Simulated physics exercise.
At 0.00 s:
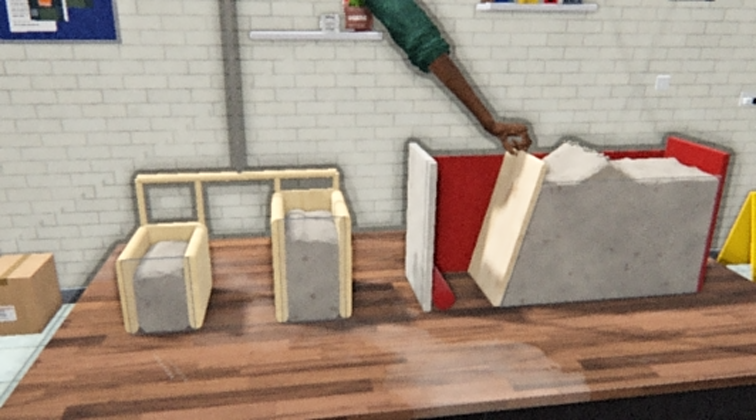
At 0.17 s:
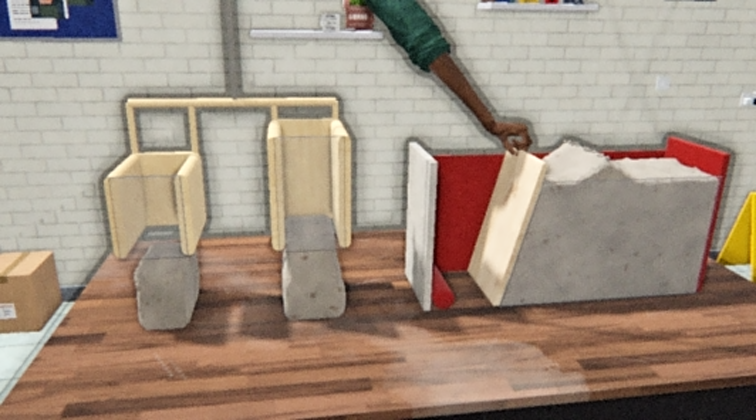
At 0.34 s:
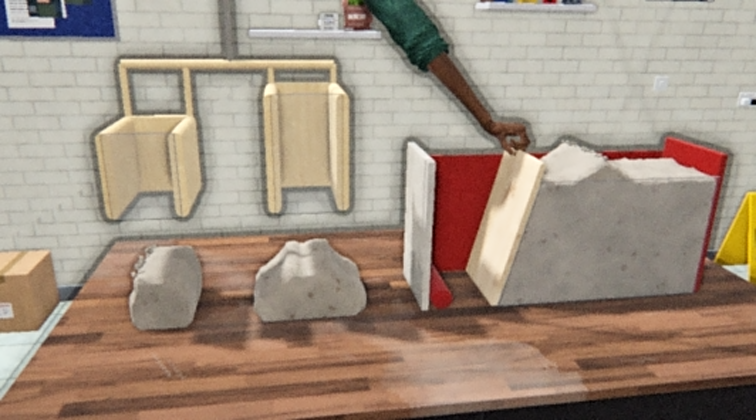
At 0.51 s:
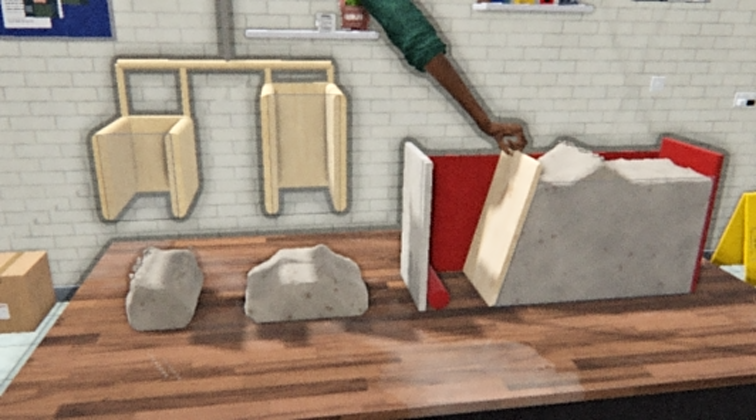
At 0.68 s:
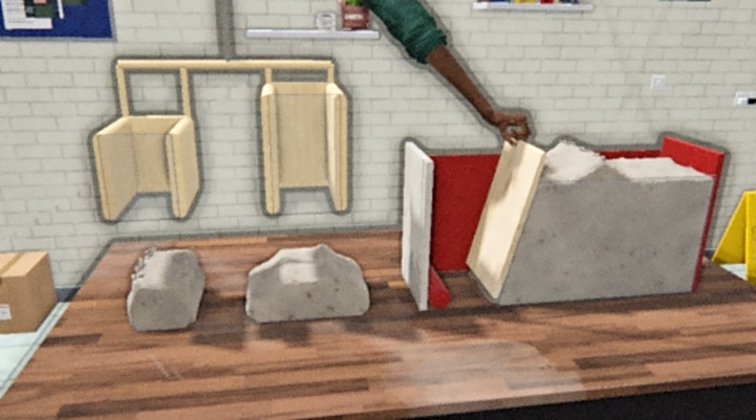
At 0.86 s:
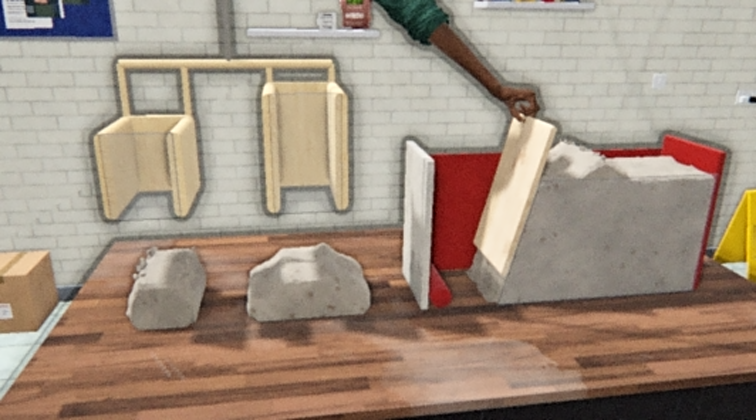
The clip shows joined wooden moulds rising off two grey clay blocks, which slump and spread, the right one more. Then a hand slides a leaning board upward along a larger grey mass in a red-walled channel.
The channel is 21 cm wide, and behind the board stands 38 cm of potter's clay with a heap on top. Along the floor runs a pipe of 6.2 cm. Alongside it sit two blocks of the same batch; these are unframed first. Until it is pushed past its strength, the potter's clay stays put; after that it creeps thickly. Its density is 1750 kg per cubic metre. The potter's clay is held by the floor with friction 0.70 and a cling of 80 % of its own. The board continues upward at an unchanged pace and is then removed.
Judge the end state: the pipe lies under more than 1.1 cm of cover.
That is true.
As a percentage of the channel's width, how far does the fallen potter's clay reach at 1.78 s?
90 %.
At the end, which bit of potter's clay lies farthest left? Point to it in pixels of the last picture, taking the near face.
About (435, 288).
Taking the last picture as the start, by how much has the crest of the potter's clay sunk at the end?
The gap comes to about 5.5 centimetres.
After 1.13 s, the fallen stuff reaches 32 % of the way across and nothing lies on the pipe.
After 1.46 s, the fallen stuff reaches 81 % of the way across and 4.6 cm lies on the pipe.
After 1.78 s, the fallen stuff reaches 91 % of the way across and 6.8 cm lies on the pipe.
After 2.11 s, the fallen stuff reaches 91 % of the way across and 6.8 cm lies on the pipe.
After 2.16 s, at the end, the fallen stuff reaches 91 % of the way across and 6.8 cm lies on the pipe.
